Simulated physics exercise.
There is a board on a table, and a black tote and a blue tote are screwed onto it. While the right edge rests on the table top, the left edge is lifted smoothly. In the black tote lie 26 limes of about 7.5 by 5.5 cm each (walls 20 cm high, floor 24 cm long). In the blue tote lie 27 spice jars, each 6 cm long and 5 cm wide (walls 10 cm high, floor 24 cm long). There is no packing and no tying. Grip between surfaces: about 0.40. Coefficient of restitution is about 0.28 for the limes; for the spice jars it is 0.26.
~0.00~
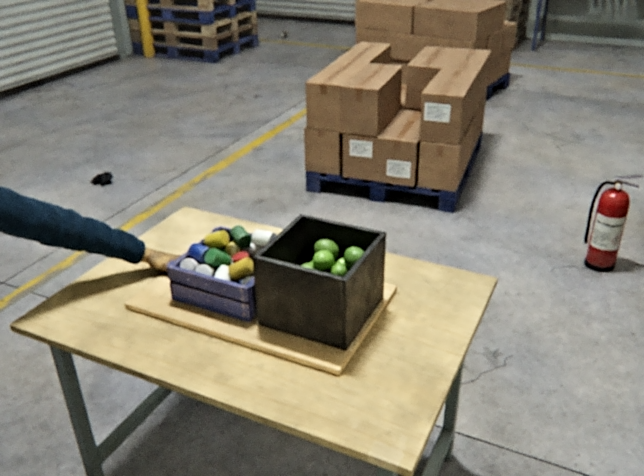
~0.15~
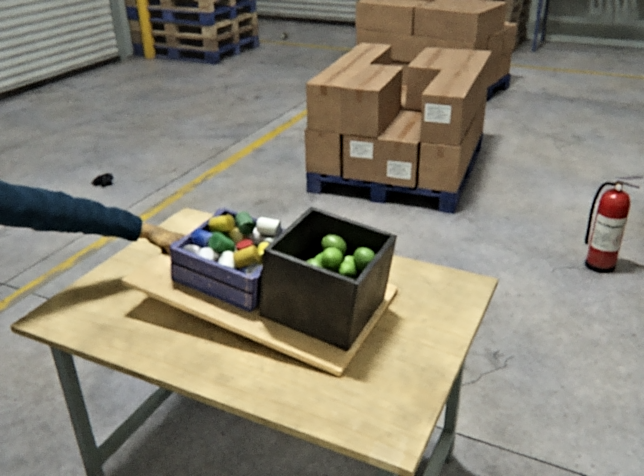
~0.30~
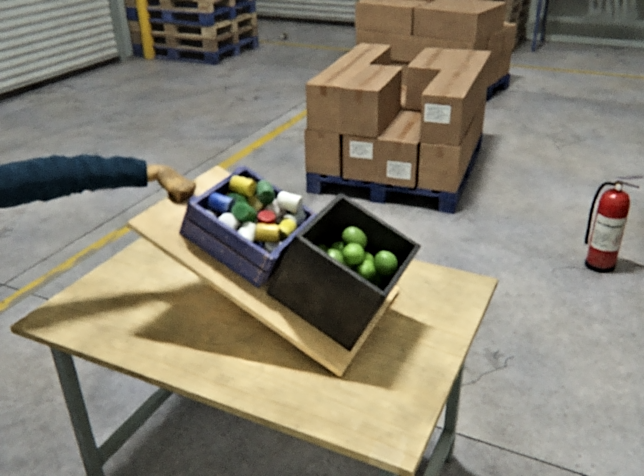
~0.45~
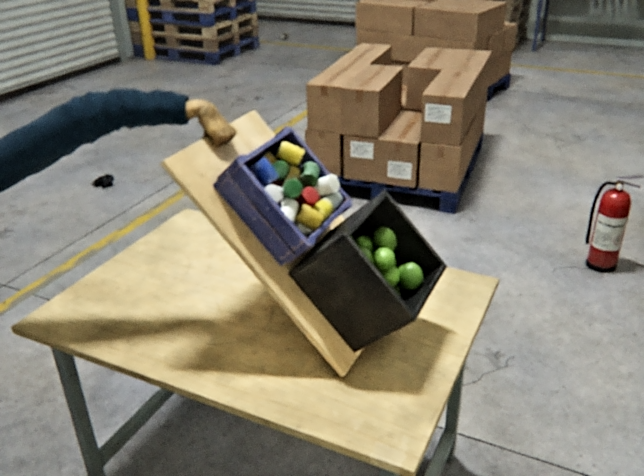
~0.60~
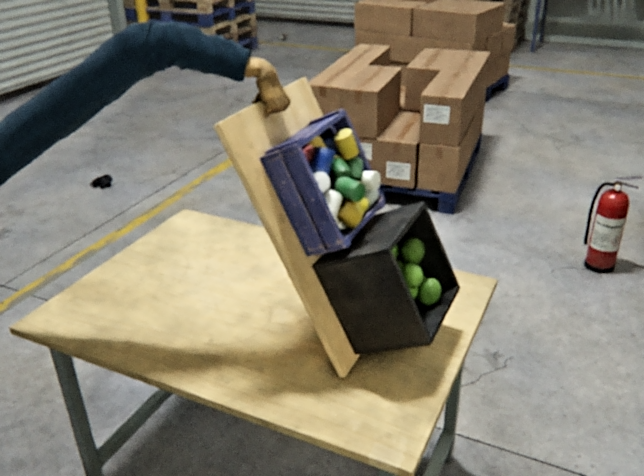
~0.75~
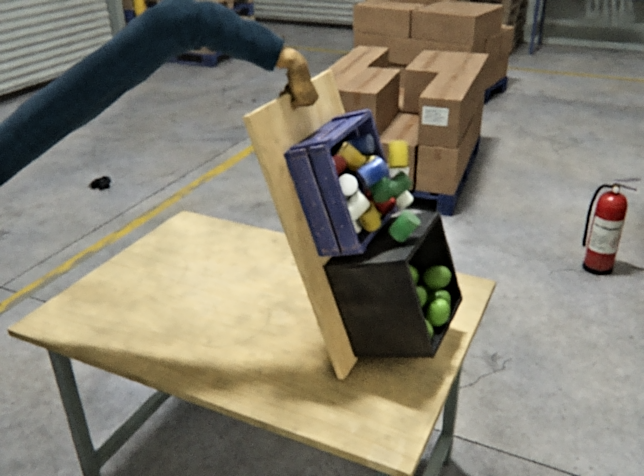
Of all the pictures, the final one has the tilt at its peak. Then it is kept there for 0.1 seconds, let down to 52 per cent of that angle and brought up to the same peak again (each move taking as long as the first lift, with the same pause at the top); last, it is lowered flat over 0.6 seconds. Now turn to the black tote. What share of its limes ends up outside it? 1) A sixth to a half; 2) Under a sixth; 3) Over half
The answer is 2.
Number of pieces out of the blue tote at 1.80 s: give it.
Blue tote - close to 8.
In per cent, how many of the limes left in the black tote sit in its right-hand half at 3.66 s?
About 60 per cent.
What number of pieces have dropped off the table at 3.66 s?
Around 6, roughly.
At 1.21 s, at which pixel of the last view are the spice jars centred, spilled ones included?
Near (332, 212) in pixels.
After 1.21 s, tilt 55°; 1 of 26 out of the black tote and 7 of 27 out of the blue tote.
After 1.80 s, tilt 43°; 1 of 26 out of the black tote and 7 of 27 out of the blue tote.
After 2.61 s, tilt 59°; 1 of 26 out of the black tote and 7 of 27 out of the blue tote.
Outcome (at 3.66 s), 1 of 26 out of the black tote and 8 of 27 out of the blue tote. Asked share, 1 of 26, 4 per cent.
